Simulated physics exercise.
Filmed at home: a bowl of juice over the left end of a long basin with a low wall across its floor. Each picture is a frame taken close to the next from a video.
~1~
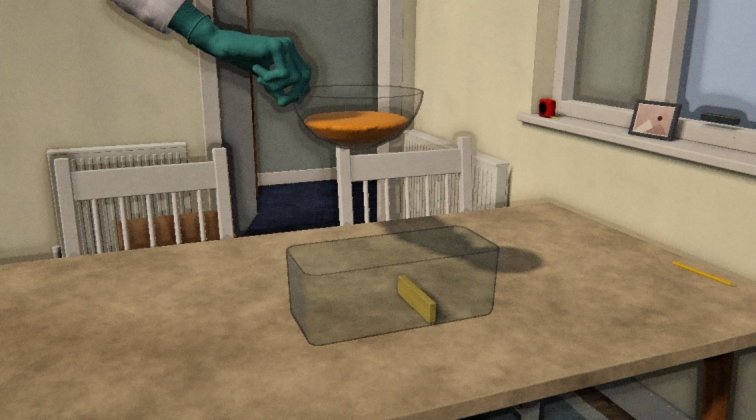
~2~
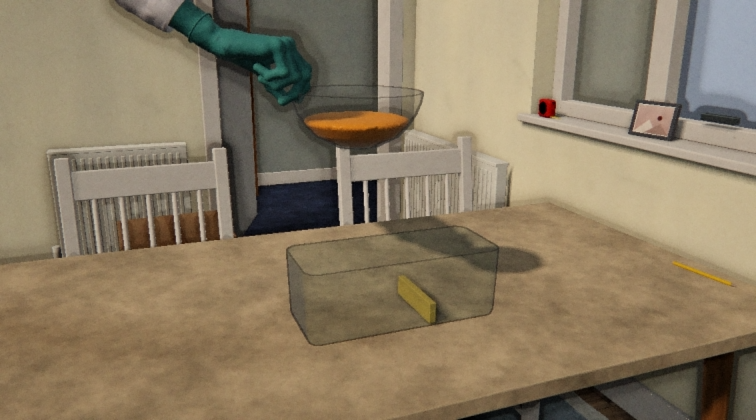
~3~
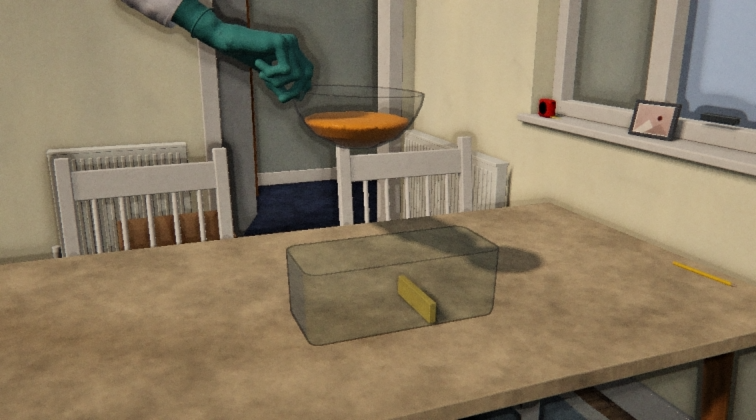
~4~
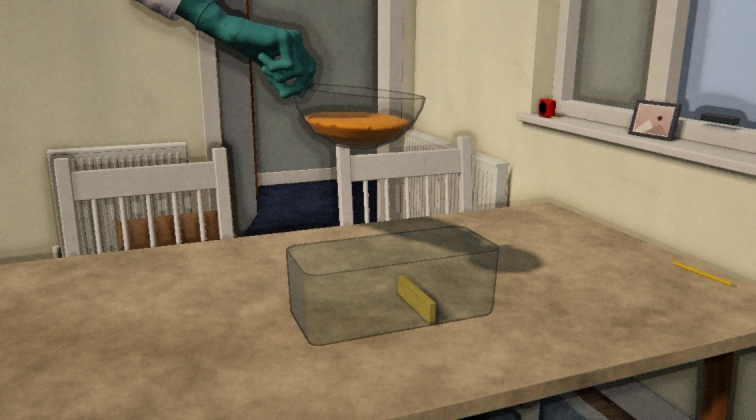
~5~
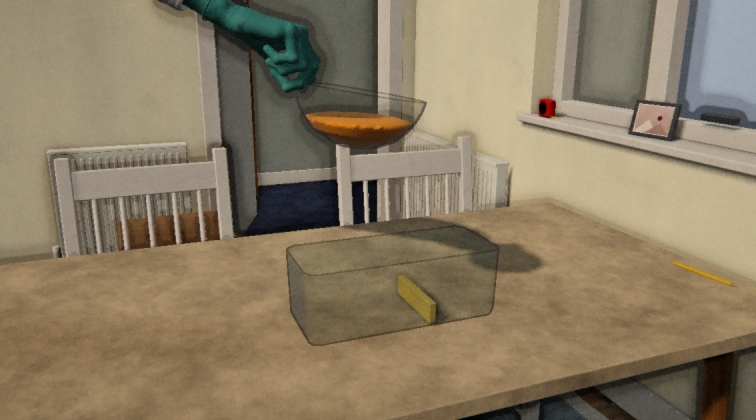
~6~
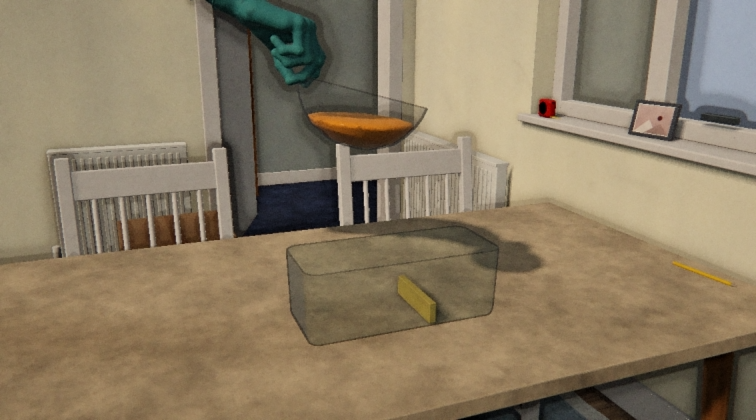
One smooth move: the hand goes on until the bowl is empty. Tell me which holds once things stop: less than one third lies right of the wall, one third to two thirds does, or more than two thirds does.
One third to two thirds lies right of the wall.
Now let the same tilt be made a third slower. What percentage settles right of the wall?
Near 75 %.
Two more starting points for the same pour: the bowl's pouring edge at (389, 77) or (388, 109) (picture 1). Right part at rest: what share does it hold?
45 % and 35 %.
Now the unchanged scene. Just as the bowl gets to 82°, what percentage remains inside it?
I'd put it at some 20 in a hundred.
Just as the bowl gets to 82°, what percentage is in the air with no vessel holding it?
65 %.
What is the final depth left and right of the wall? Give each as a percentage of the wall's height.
Roughly 20 percent left, 60 percent right.
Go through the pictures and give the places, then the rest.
Tilt 0°; pouring edge (417, 90); surface from (304, 121) to (404, 116); the long basin's rim runs from (295, 262) to (481, 238); the wall's top is at (416, 290), in the first frame.
Tilt 1°; pouring edge (417, 91); surface from (304, 120) to (404, 116), in the second frame.
Tilt 3°; pouring edge (418, 93); surface from (304, 120) to (404, 117), in the third frame.
Tilt 6°; pouring edge (418, 97); surface from (305, 119) to (404, 118), in the fourth frame.
Tilt 10°; pouring edge (419, 102); surface from (306, 117) to (406, 120), in the fifth frame.
Tilt 15°; pouring edge (420, 108); surface from (308, 117) to (408, 121), in the sixth frame.
A moment on, the bowl is tipped on its side and 22 per cent is still to pour, 0 is left of the wall and 11 right of it.
Next, the bowl is tipped right over and 0 per cent is still to pour, 26 is left of the wall and 62 right of it.
Then the bowl is tipped right over and 0 per cent is still to pour, 36 is left of the wall and 60 right of it.
Later the bowl is tipped right over and 0 per cent is still to pour, 37 is left of the wall and 59 right of it.
Finally, 37 per cent lies left of the wall, 59 right of it and 4 outside.
